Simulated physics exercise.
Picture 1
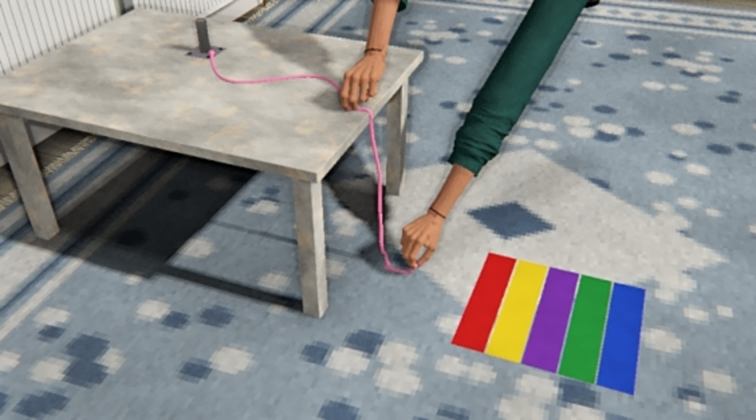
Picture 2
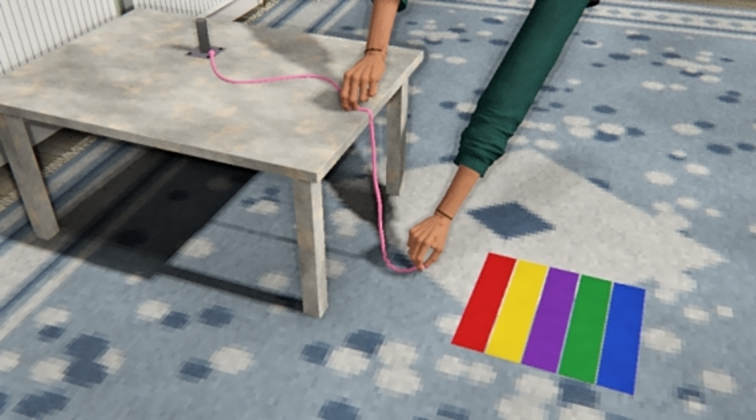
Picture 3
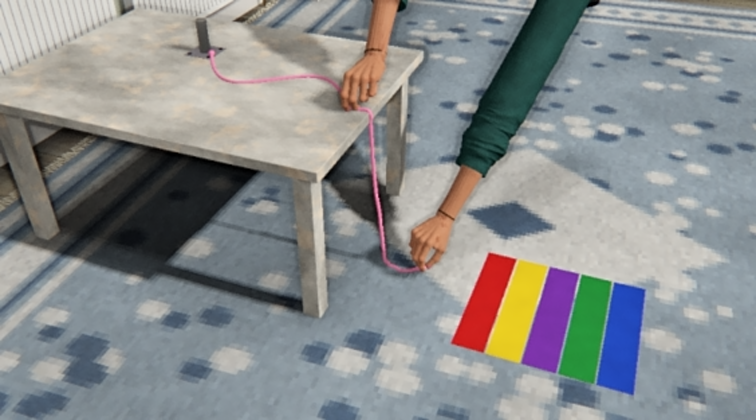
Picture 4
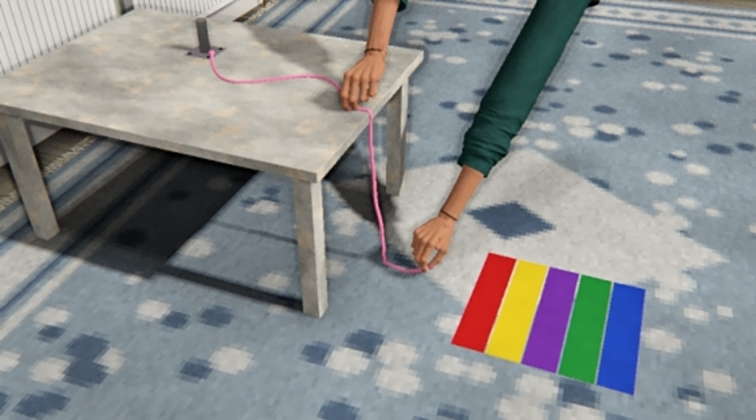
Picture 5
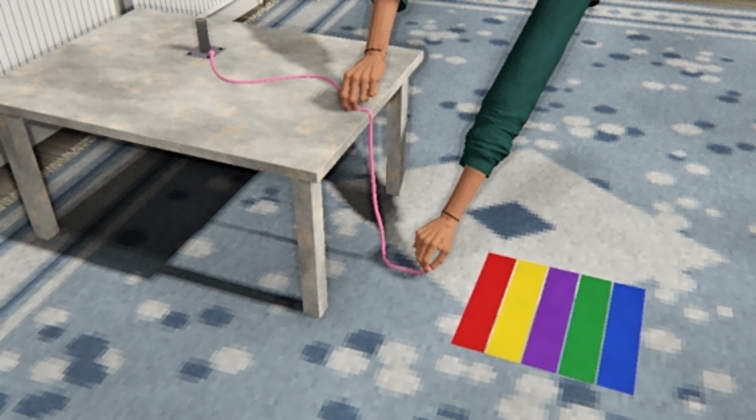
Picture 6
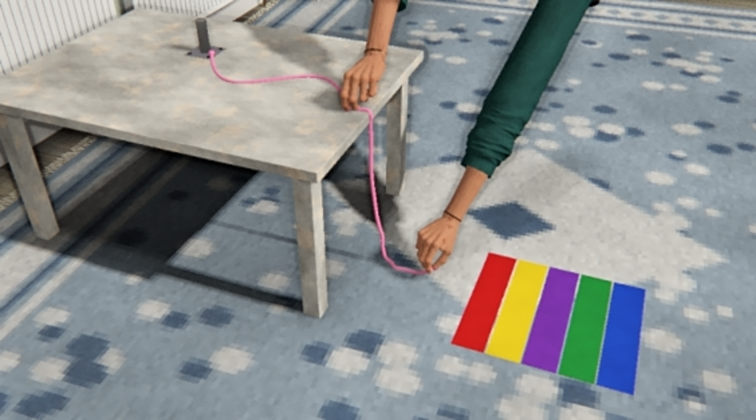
A hand inches the end of a pink cord rightward while another hand stays still.
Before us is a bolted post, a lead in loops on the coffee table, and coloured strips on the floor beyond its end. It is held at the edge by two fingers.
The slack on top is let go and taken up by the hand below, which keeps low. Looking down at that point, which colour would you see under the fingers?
You would see green.
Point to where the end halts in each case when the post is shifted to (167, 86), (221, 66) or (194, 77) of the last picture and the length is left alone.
About (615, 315), then (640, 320), then (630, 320).
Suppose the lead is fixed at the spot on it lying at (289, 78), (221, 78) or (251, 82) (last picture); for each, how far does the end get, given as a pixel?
Approximately (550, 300), (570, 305) and (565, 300) respectively.
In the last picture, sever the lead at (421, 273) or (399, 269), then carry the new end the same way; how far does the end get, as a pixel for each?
Roughly (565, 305), then roughly (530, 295).
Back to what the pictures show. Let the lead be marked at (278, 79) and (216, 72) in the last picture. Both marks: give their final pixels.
They end up at (305, 82) and (248, 64).
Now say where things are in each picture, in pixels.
The first picture shows end (416, 265); red (474, 330); yellow (509, 339); purple (544, 349); green (580, 359); blue (618, 369).
The second picture shows end (423, 267); lead through (213, 66) (260, 81) (334, 84) (370, 116) (376, 186) (383, 248).
The third picture shows end (425, 267).
The fourth picture shows end (427, 268); lead through (213, 66) (260, 81) (334, 84) (370, 116) (374, 186) (384, 248).
The fifth picture shows end (430, 268).
The sixth picture shows end (432, 269); lead through (213, 66) (260, 81) (334, 84) (370, 116) (372, 185) (383, 248).
Soon after, end near (524, 292); over yellow.
After that, end near (567, 303); over purple.
At the stop, end near (592, 309); over green. Over green.
